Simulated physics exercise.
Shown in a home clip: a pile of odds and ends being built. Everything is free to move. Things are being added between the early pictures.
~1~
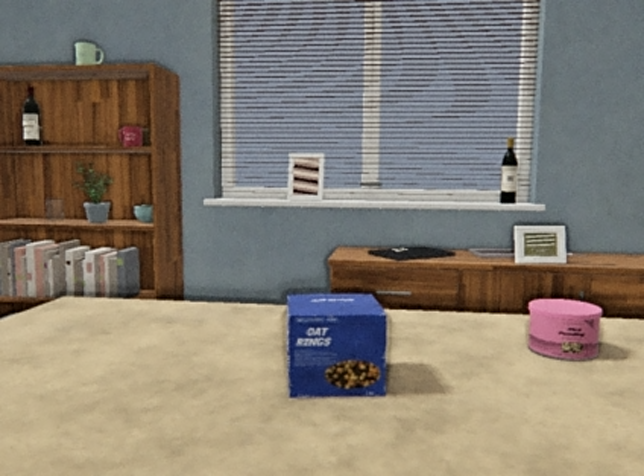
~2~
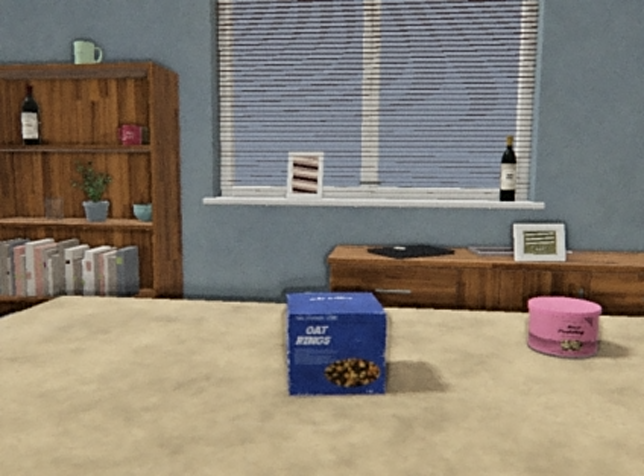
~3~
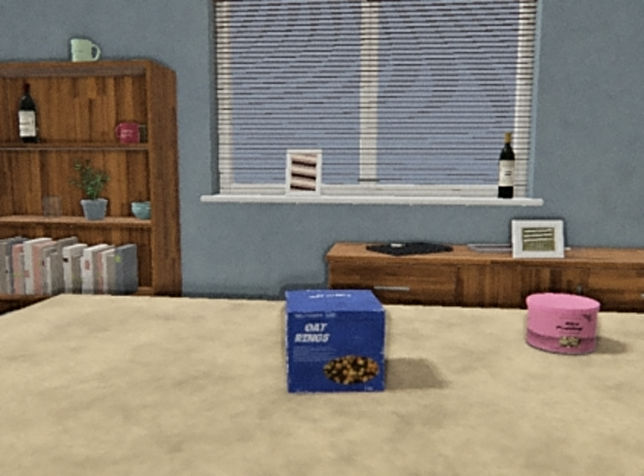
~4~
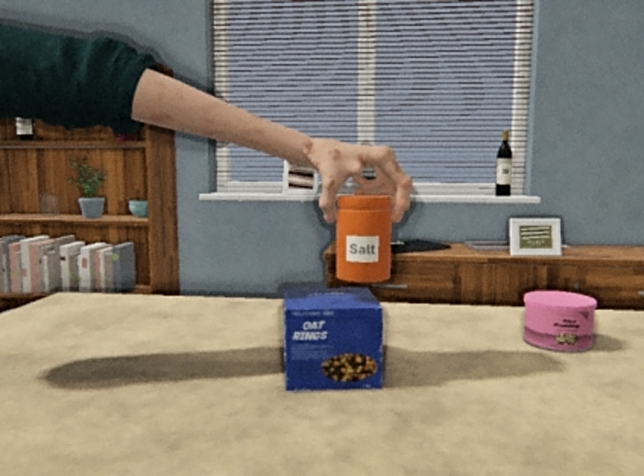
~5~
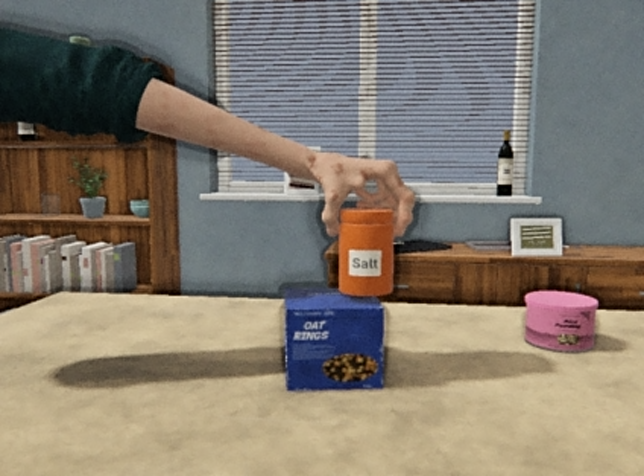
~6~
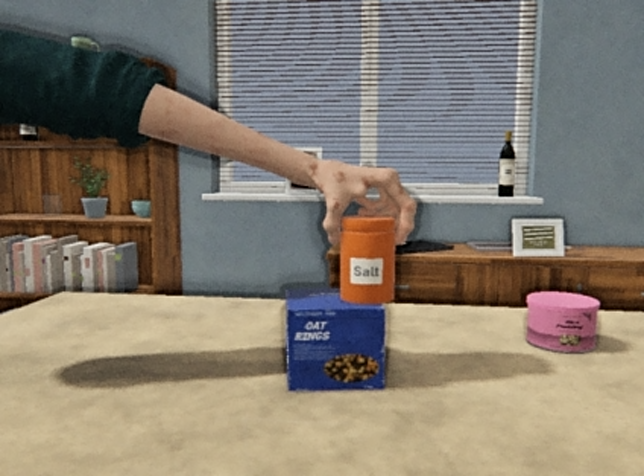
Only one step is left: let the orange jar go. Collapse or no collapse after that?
Firm.
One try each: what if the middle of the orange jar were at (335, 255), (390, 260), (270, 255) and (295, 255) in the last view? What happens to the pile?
Outcomes in order: No collapse, a collapse, a collapse, no collapse.
Then, 0.40 s after the last picture, nothing has stirred.
Then, 1.20 s after the last picture, orange jar resting near (368, 258).
At rest, all 3 in place. Seen from the same camera at the end, orange jar near (368, 258). The pile holds.
